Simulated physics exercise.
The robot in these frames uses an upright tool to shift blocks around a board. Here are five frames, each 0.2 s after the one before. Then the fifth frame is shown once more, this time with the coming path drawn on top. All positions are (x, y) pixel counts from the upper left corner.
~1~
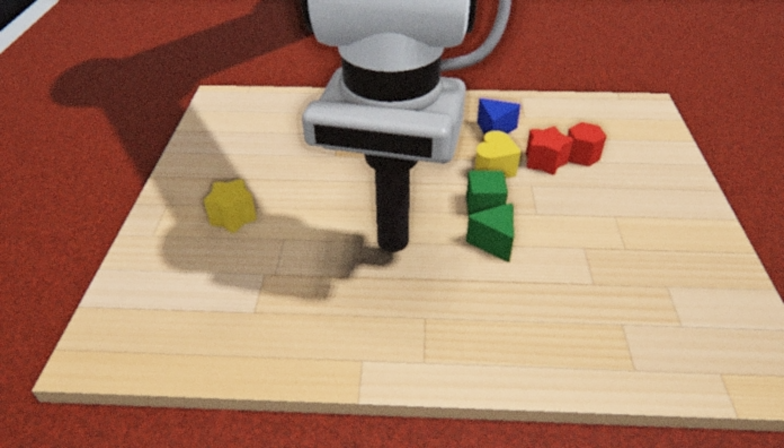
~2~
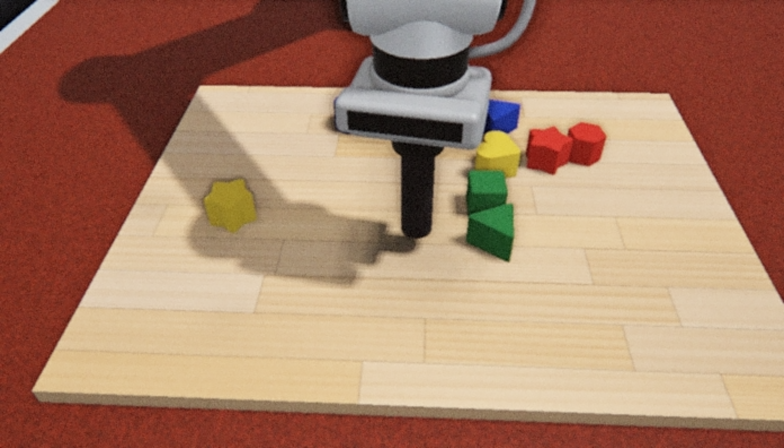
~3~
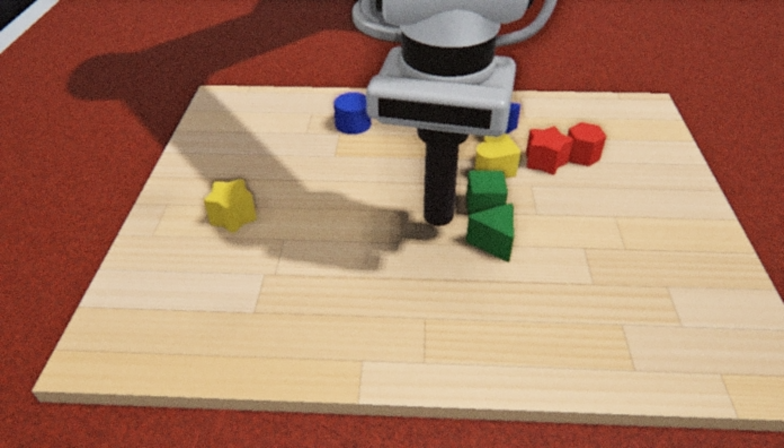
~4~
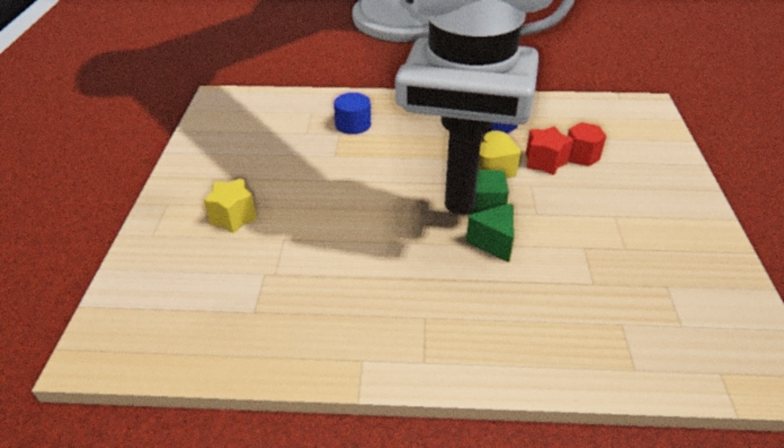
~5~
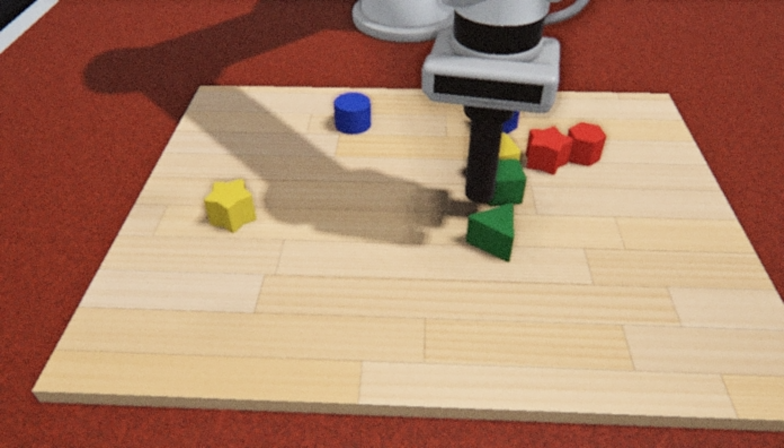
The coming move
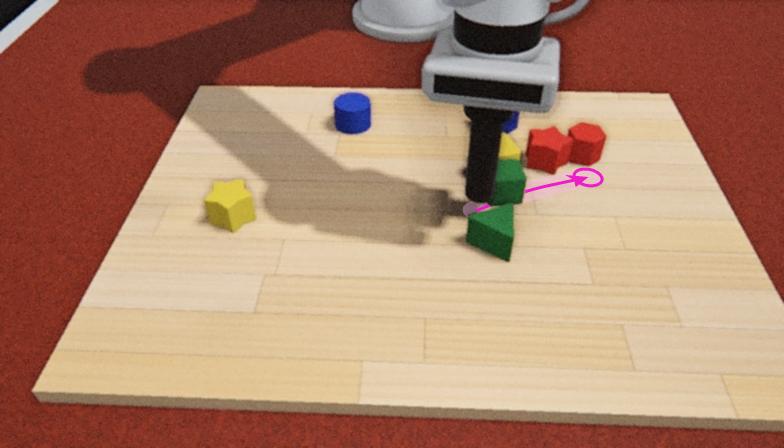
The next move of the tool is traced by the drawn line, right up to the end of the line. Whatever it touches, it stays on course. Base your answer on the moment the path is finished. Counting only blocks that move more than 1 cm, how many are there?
A group of three or more is moved.
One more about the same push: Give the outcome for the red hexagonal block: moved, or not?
Its place changes.
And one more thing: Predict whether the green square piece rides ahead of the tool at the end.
The tool loses it on the way.
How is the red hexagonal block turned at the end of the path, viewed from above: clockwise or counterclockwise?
Rotates clockwise.
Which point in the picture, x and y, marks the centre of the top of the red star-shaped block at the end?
The middle of its top is at (554, 117).
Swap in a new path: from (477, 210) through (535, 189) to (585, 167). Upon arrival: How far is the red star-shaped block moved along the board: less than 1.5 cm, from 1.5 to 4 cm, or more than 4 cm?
The block winds up beyond 4 cm from where it is now.
The line goes from (477, 210) via (531, 190), ending at (588, 177).
On the path given first. One third of the way, tool (516, 180); green square piece (534, 155), turned 35° anticlockwise.
Two thirds of the way, tool (554, 169); green square piece (560, 142), turned 75° anticlockwise; red star-shaped block (554, 122), turned 15° anticlockwise; red hexagonal block (594, 129).
At the end, tool (592, 161); yellow heart block unmoved; green square piece (573, 136), turned 100° anticlockwise; red star-shaped block (554, 117), turned 40° anticlockwise; red hexagonal block (600, 125), turned 30° clockwise.
